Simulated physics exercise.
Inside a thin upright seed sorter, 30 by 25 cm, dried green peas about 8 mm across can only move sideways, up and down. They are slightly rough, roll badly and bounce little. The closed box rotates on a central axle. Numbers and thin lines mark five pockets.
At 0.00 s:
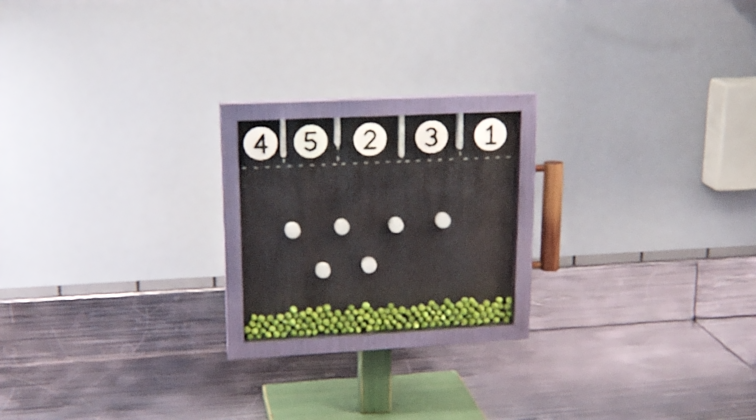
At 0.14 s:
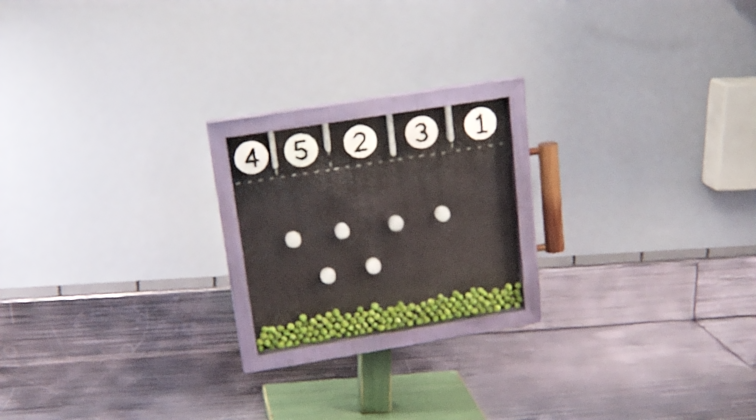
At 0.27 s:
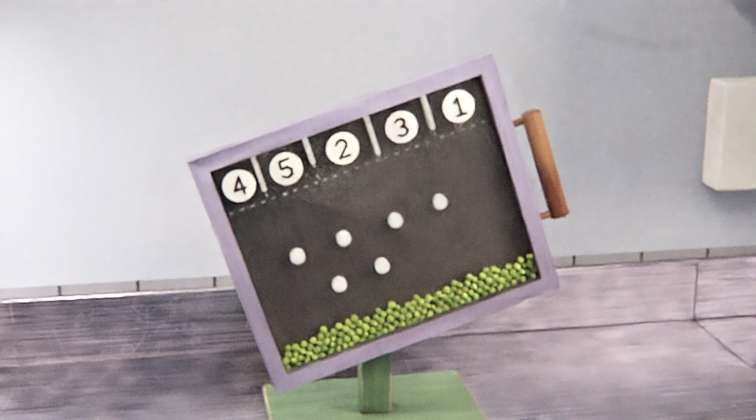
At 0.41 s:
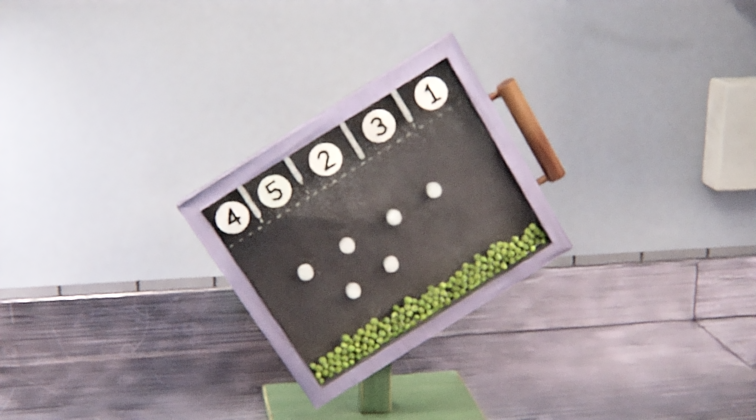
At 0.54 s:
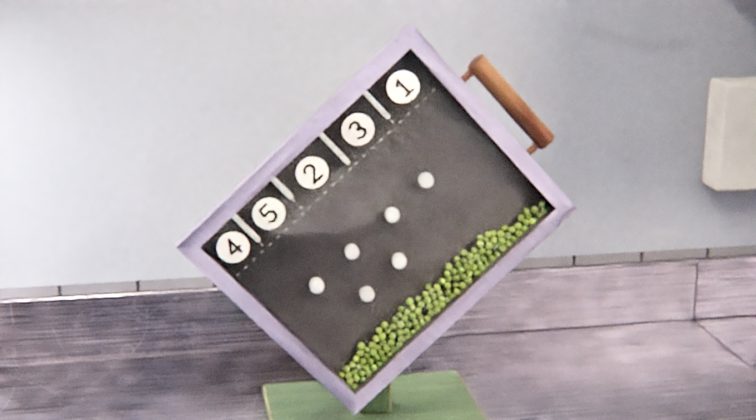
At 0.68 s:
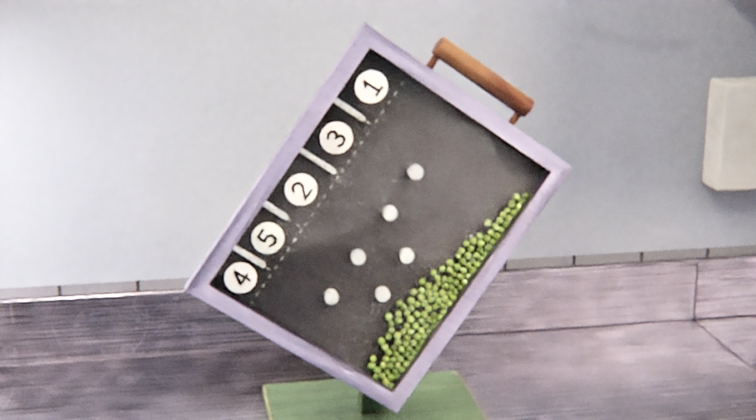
A purple-framed box turns steadily anticlockwise on its green stand as green peas shift inside.
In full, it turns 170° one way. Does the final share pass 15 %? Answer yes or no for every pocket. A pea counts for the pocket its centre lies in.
No. 1: No, no. 2: No, no. 3: No, no. 4: Yes, no. 5: Yes.
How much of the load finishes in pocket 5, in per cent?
About 30 per cent.
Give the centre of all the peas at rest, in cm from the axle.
Some 10 cm right and 8 cm below.
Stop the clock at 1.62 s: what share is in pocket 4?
Some 25 per cent.
After 1.15 s, it stands 97° anticlockwise; nothing in the marked areas.
After 1.62 s, it stands 140° anticlockwise; no. 4, 25 %.
After 2.03 s, it stands 170° anticlockwise; no. 4, 25 %, no. 5, 25 %.
All still by 3.1 s, it stands 170° anticlockwise; no. 1, 0 %, no. 2, 0 %, no. 3, 0 %, no. 4, 25 %, no. 5, 30 %, elsewhere 45 %.
